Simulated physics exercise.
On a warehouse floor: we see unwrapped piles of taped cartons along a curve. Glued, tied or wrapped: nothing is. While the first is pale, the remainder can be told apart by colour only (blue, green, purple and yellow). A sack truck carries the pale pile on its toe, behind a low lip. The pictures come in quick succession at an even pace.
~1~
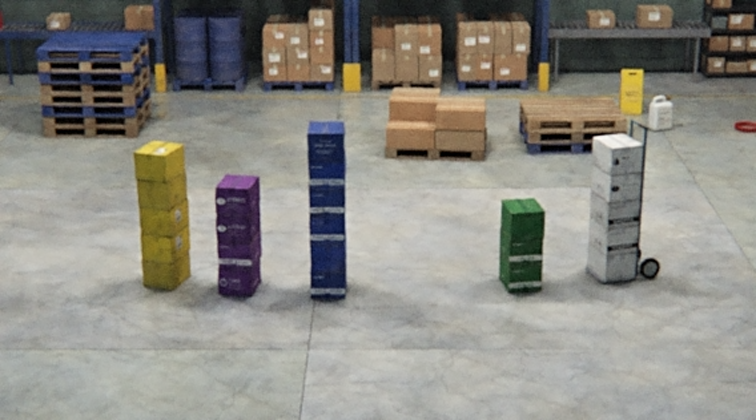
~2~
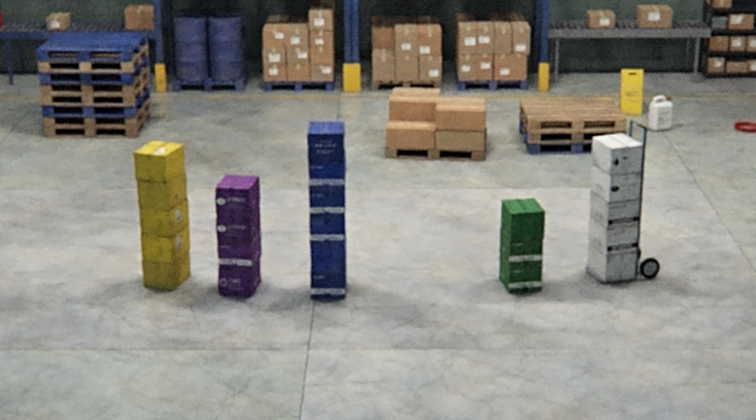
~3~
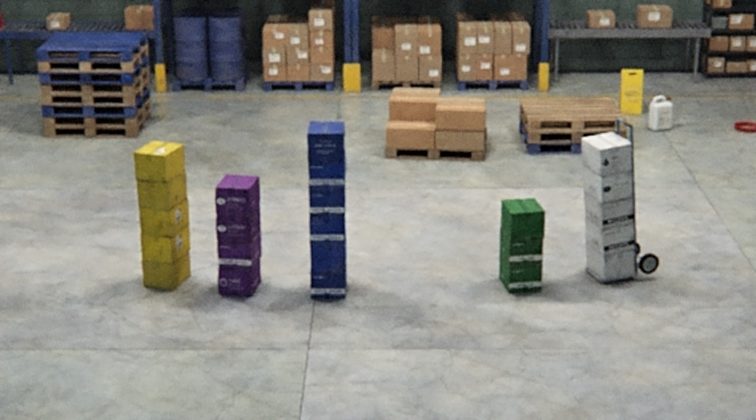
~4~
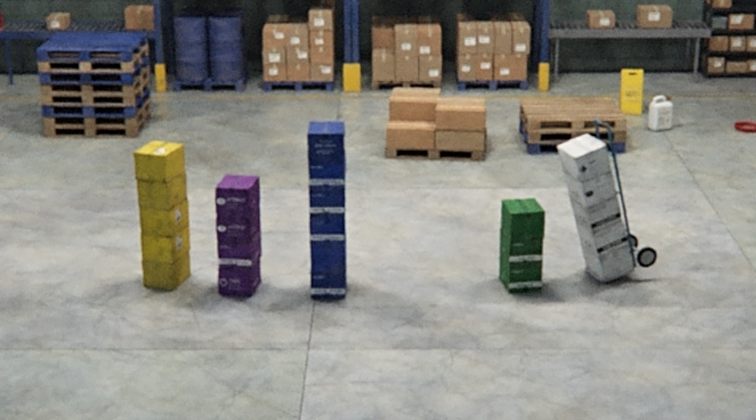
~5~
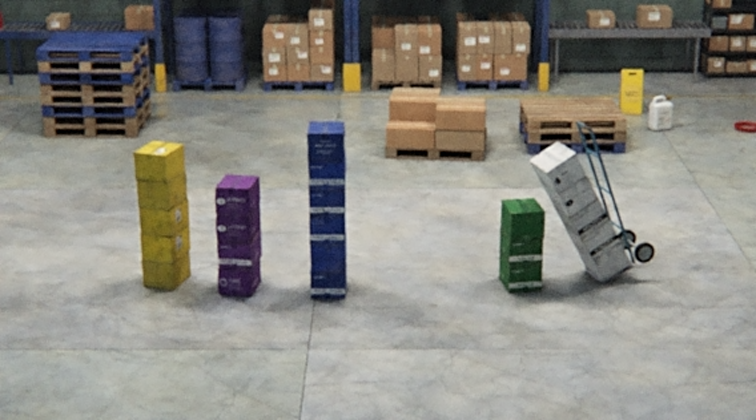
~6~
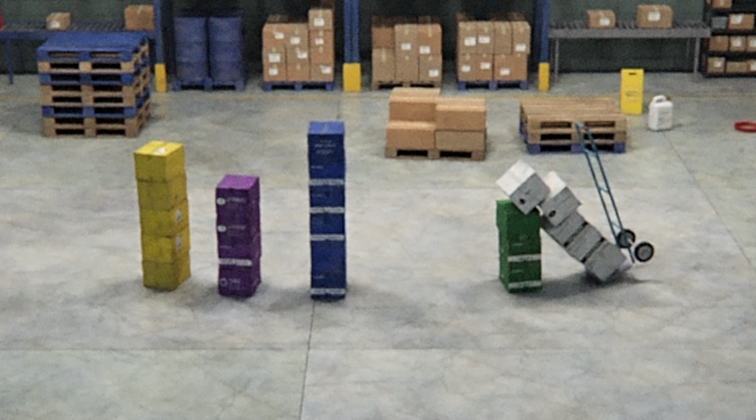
A white stack of boxes on a wheeled hand truck stands at the right of a concrete warehouse floor, seen from a fixed, slightly raised view. Green, blue, purple and yellow stacks stand to its left, before pallets, cartons and blue drums. The white stack tilts steadily leftward with the truck's frame, then its upper boxes separate and lean onto the green stack, while the other stacks stay still.
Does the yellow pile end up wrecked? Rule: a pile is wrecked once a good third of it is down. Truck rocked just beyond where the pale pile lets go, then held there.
No.
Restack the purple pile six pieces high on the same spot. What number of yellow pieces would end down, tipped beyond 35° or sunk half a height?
For yellow, the count is 0.
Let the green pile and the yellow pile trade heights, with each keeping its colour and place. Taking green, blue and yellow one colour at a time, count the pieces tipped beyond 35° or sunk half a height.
Green 5, blue 0, yellow 0.
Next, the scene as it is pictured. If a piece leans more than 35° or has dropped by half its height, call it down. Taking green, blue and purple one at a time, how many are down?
Green: 3, blue: 0, purple: 0.
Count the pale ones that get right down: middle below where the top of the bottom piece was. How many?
That would be 4 in total.
Just after the last frame, 5 of the pale pile down; none of the 5 yellow cartons down (0 of 18 in all colours); top yellow carton unmoved; top green carton tilted clearly.
A moment on, 5 of the pale pile down; none of the 5 yellow cartons down (3 of 18 in all colours); top yellow carton unmoved; top green carton on its side.
When it is over, 5 of the pale pile down; none of the 5 yellow cartons down (3 of 18 in all colours); top yellow carton unmoved; top green carton upside down. In pixels of the last frame, middles, top yellow carton near (160, 162), top green carton near (395, 281).
